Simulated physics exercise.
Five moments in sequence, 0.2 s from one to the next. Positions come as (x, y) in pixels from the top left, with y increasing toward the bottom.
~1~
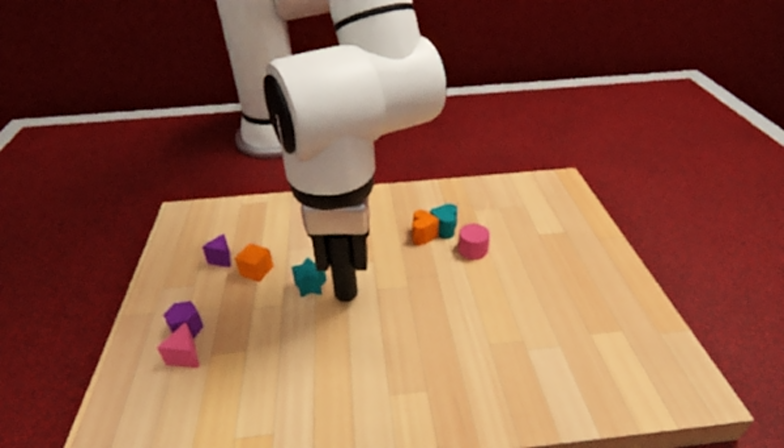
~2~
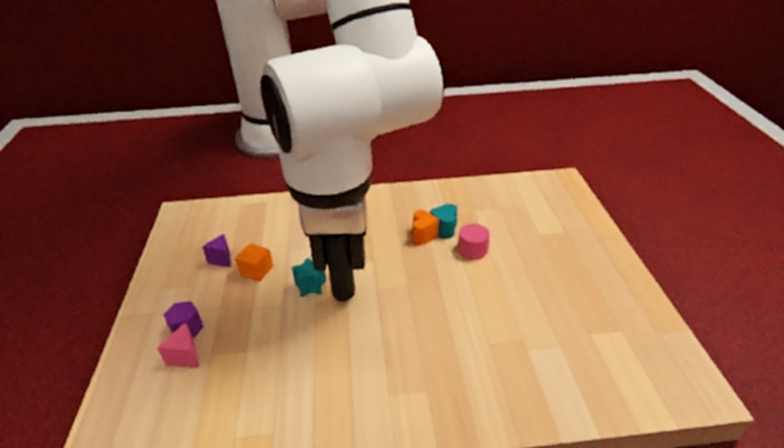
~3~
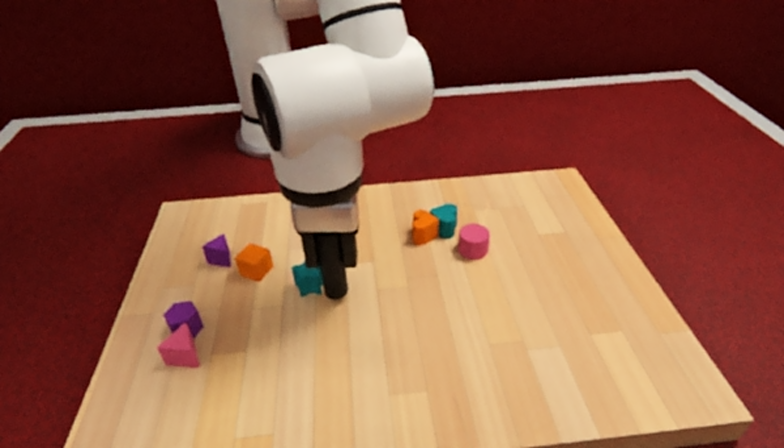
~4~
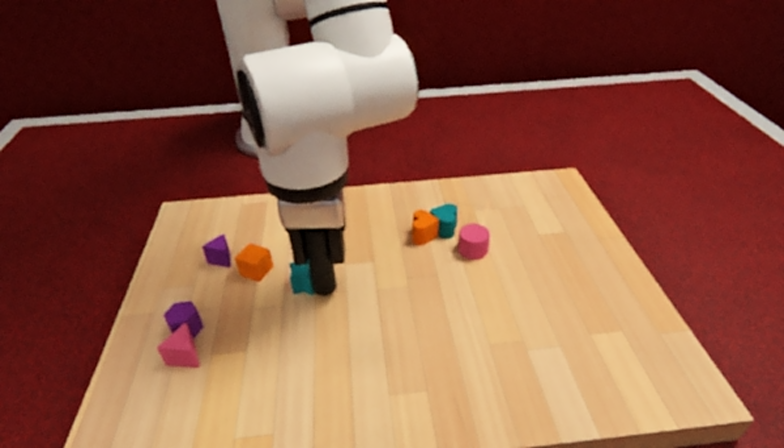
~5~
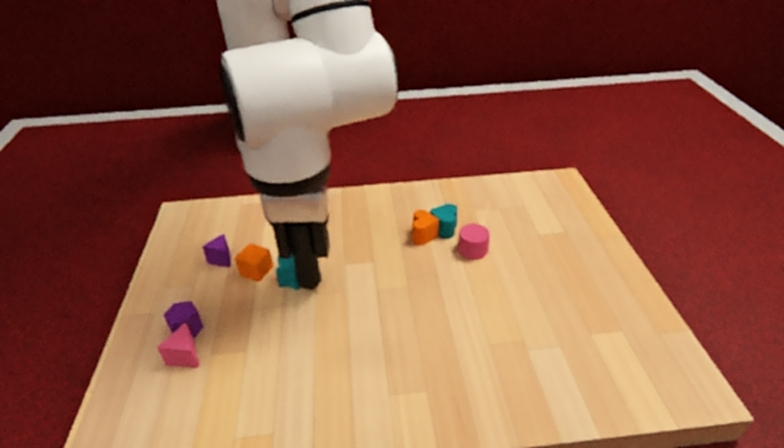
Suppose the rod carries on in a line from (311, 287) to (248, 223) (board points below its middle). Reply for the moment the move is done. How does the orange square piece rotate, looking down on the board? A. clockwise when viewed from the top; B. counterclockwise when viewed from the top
I'll go with B - counterclockwise when viewed from the top.
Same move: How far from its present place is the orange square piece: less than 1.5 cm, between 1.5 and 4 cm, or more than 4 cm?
Range: 1.5 to 4 cm.
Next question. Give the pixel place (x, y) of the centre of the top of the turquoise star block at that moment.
The middle of its top is at (242, 232).
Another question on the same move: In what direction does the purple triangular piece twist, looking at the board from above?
Clockwise rotation.
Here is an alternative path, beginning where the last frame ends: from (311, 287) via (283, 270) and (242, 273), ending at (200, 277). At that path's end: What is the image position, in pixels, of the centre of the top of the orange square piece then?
About (159, 246).
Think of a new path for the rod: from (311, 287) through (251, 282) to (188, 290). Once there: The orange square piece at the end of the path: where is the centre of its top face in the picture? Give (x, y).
For the centre of its top, I'd go with (222, 234).
What follows on the original path. One third of the way, rod at (288, 258); orange square piece at (238, 250), turned 50° anticlockwise; turquoise star block at (264, 243), turned 20° anticlockwise.
Two thirds of the way, rod at (266, 237); purple triangular piece at (210, 244), turned 40° clockwise; orange square piece at (227, 251), turned 85° anticlockwise; turquoise star block at (244, 233), turned 70° anticlockwise.
At the end, rod at (247, 218); purple triangular piece at (210, 244), turned 40° clockwise; orange square piece at (227, 251), turned 85° anticlockwise; turquoise star block at (242, 232), turned 85° anticlockwise.
